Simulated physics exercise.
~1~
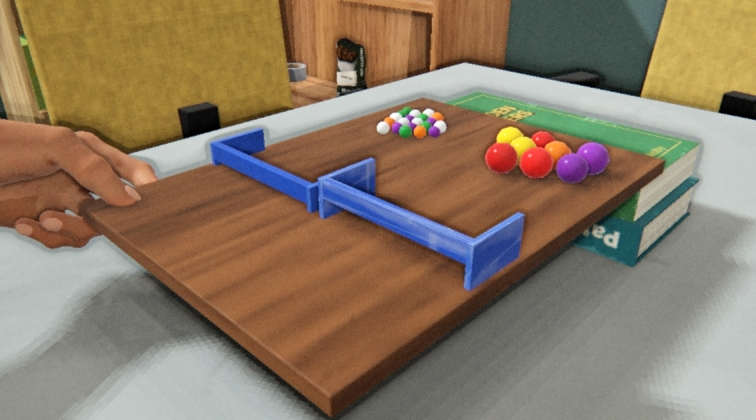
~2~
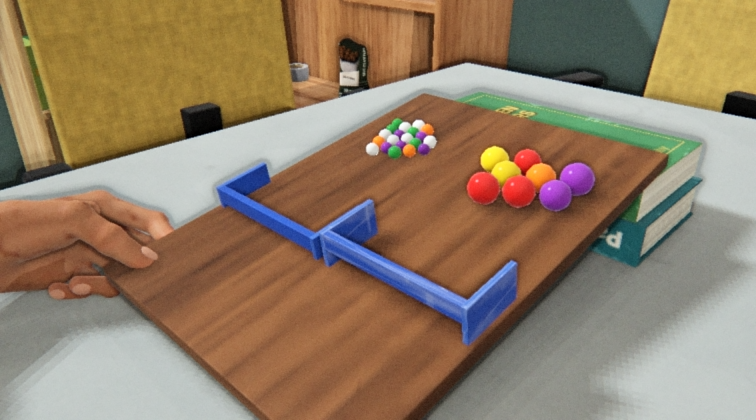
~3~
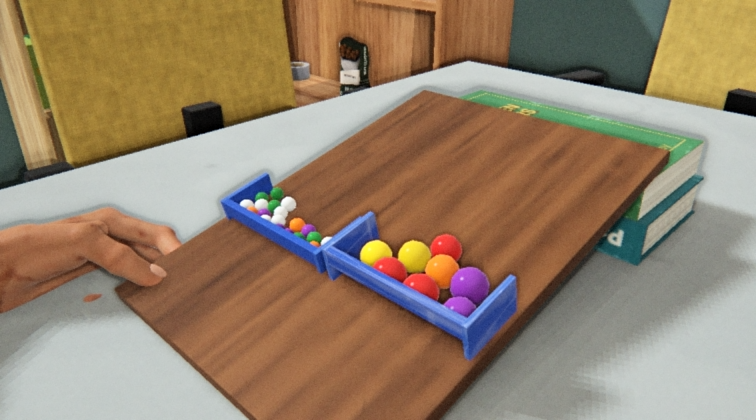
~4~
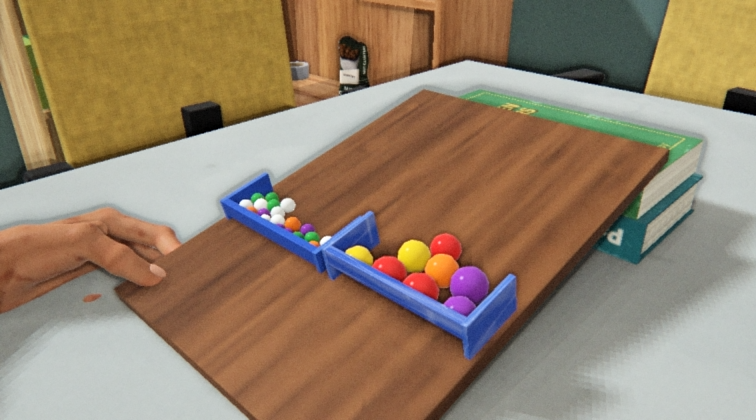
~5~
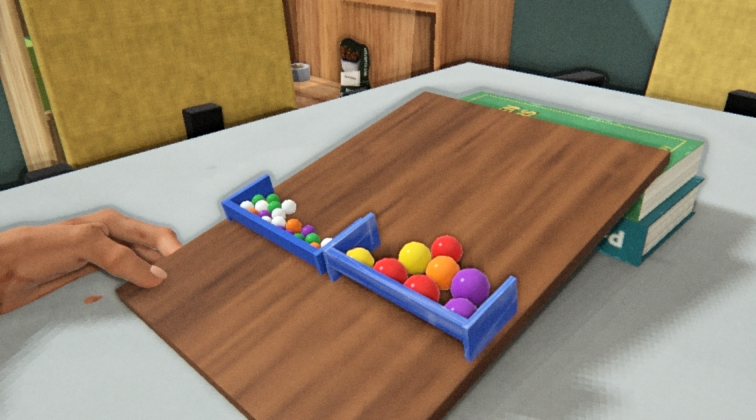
At the start, a hand holds the near left end of a brown wooden board whose far side rests on a stack of green books, with two blue barriers fixed across it. Small multicolored balls sit in a cluster toward the back, and larger red, yellow, orange and purple ones sit nearer the front. The hand's end dips, and both groups begin moving down the slope. They roll left and reach the barriers. The larger balls shift slightly as they settle. Finally, the board lies tilted and still, with each group held behind its own blue barrier.
